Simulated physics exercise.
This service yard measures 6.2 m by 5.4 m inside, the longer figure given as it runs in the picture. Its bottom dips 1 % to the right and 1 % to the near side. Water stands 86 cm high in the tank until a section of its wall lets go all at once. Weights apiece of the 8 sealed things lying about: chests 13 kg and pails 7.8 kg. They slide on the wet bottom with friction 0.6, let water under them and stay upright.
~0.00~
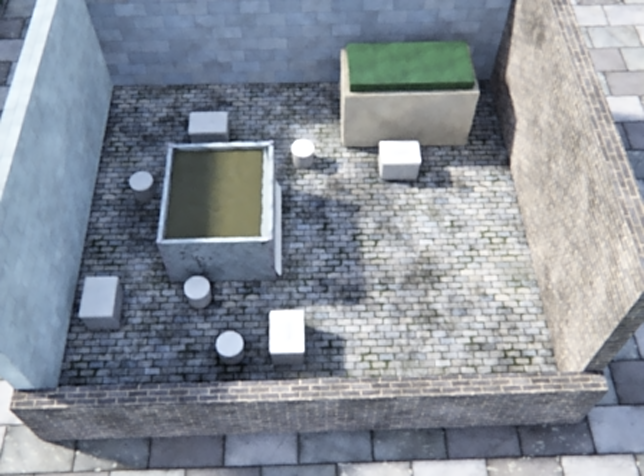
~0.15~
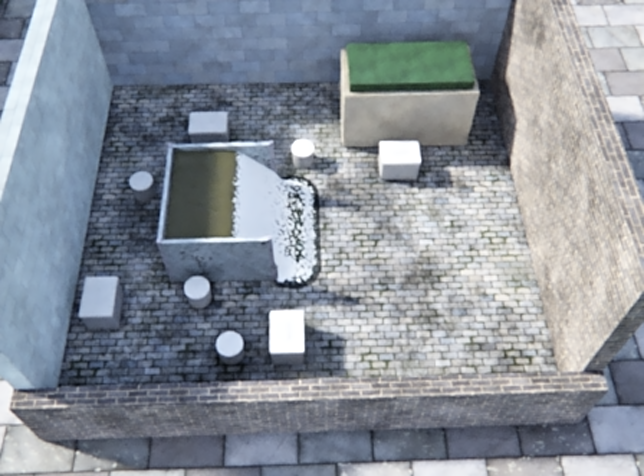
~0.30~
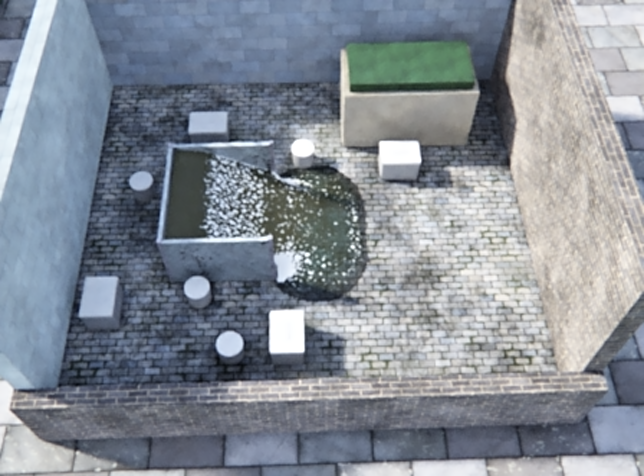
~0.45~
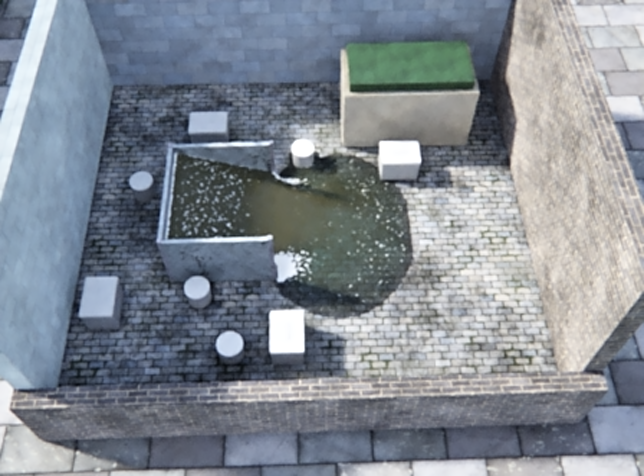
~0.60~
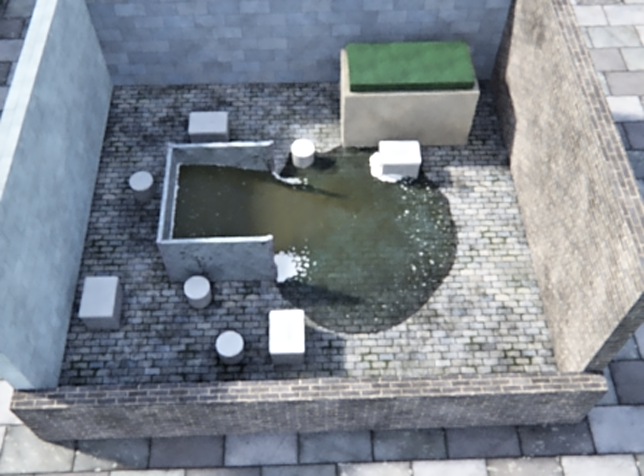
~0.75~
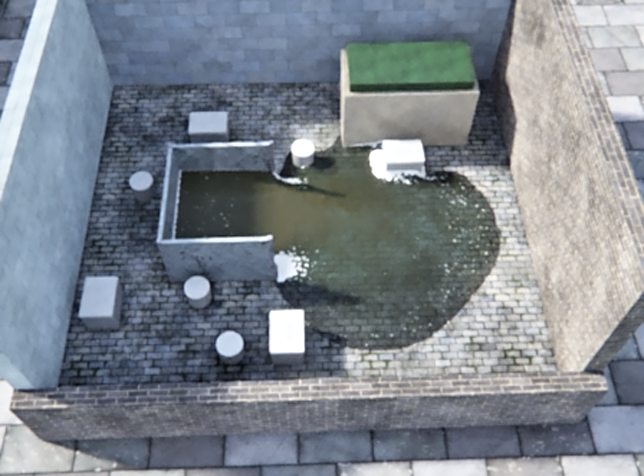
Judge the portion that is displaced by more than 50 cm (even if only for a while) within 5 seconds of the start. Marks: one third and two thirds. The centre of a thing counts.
That comes to less than a third.
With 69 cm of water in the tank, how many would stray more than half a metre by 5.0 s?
Then 1.
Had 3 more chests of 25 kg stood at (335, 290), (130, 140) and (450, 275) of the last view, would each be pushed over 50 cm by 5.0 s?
In that order: More, less, over.
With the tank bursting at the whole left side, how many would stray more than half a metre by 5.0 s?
Then 5.
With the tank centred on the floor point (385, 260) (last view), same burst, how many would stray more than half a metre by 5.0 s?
Then 4.
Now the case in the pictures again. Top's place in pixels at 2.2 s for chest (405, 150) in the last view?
Around (484, 105).
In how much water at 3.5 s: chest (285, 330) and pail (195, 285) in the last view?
Roughly 2 and 0 cm.
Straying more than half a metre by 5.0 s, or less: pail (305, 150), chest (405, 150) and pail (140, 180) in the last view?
In that order: Short of it, more, short of it.
After 1.1 s 1 of 8 are over 50 cm from their spots; 0 afloat.
After 2.2 s 1 of 8 are over 50 cm from their spots; 1 afloat.
After 3.5 s 1 of 8 are over 50 cm from their spots; 1 afloat.
After 5.0 s 2 of 8 are over 50 cm from their spots, and 2 have been at some point; 1 afloat.
